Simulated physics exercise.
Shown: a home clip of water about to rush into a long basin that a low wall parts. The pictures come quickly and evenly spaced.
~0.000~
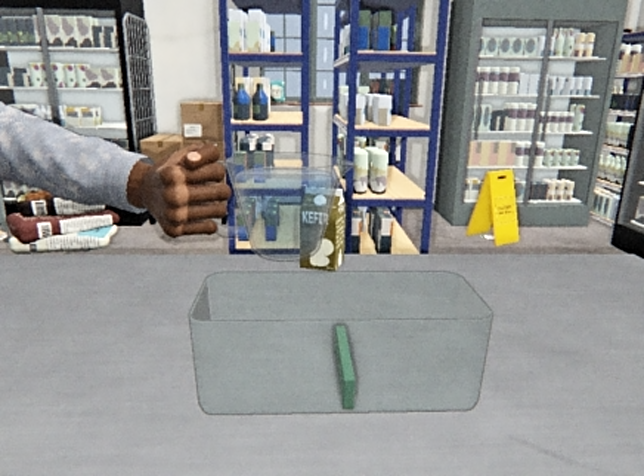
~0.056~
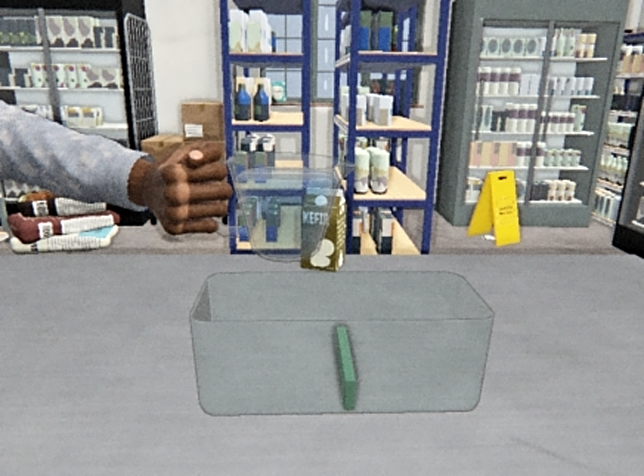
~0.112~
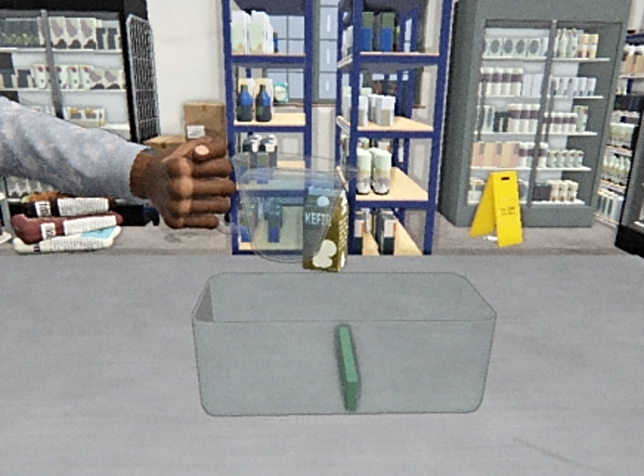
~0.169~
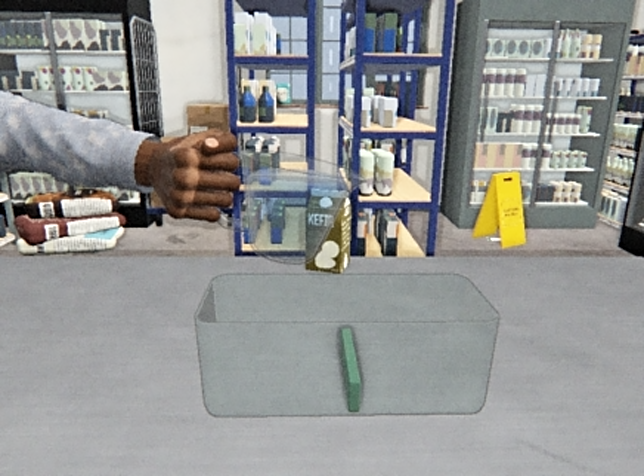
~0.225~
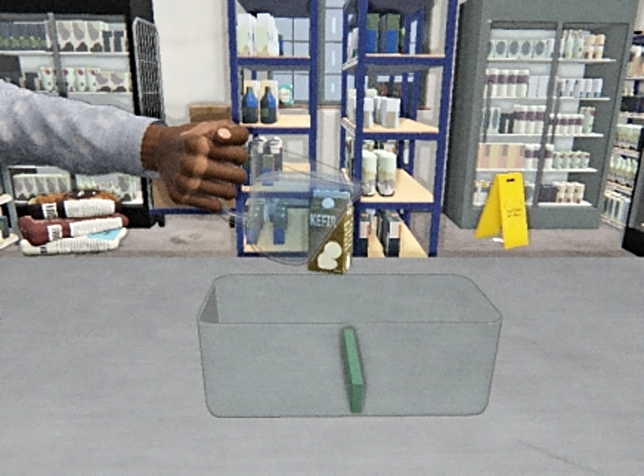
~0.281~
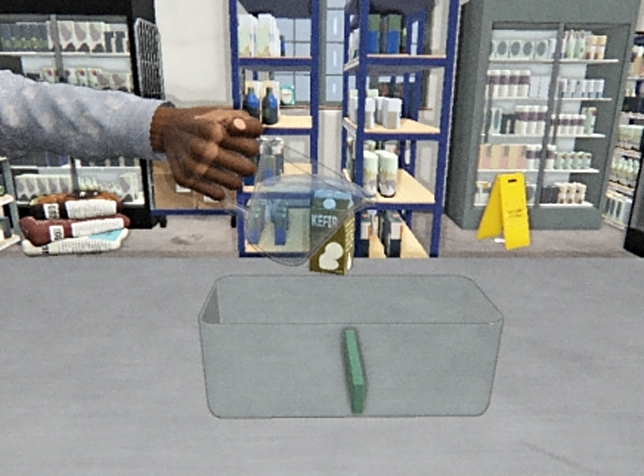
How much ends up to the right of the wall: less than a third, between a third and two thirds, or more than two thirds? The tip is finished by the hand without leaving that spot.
More than two thirds.
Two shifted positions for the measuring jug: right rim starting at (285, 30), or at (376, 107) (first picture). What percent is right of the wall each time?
Roughly 75 per cent, and 90 per cent.
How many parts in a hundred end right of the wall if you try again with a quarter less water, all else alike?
95 per cent.
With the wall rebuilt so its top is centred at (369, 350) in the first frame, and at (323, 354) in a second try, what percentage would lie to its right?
I'd expect near 85 percent the first time and near 95 percent the next.
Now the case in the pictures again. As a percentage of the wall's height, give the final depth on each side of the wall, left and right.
On the left it is 0 per cent, on the right 80.
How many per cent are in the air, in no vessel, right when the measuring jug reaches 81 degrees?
Near 20 %.
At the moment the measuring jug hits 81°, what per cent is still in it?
About 45 %.
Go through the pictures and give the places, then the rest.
In the first frame, it leans 0°; its right rim is at (354, 163); the water meets the walls at (235, 174) and (338, 174); the long basin's rim runs from (199, 296) to (476, 294); the wall's top is at (344, 352).
In the second frame, it leans 1°; its right rim is at (356, 165); the water meets the walls at (236, 174) and (339, 176).
In the third frame, it leans 5°; its right rim is at (361, 170); the water meets the walls at (241, 173) and (343, 178).
In the fourth frame, it leans 11°; its right rim is at (367, 178); the water meets the walls at (248, 174) and (351, 181).
In the fifth frame, it leans 19°; its right rim is at (372, 190); the water meets the walls at (254, 179) and (361, 184).
In the sixth frame, it leans 28°; its right rim is at (375, 203); the water meets the walls at (257, 185) and (367, 193); 2 per cent is over the edge.
A moment on, the measuring jug is tipped on its side and 47 per cent is still to pour, 0 is left of the wall and 32 right of it.
Next, the measuring jug is tipped on its side and 8 per cent is still to pour, 4 is left of the wall and 81 right of it.
Then the measuring jug is tipped on its side and 0 per cent is still to pour, 5 is left of the wall and 93 right of it.
Later the measuring jug is tipped on its side and 0 per cent is still to pour, 5 is left of the wall and 94 right of it.
At rest 5 per cent lies left of the wall, 94 right of it and 1 outside.
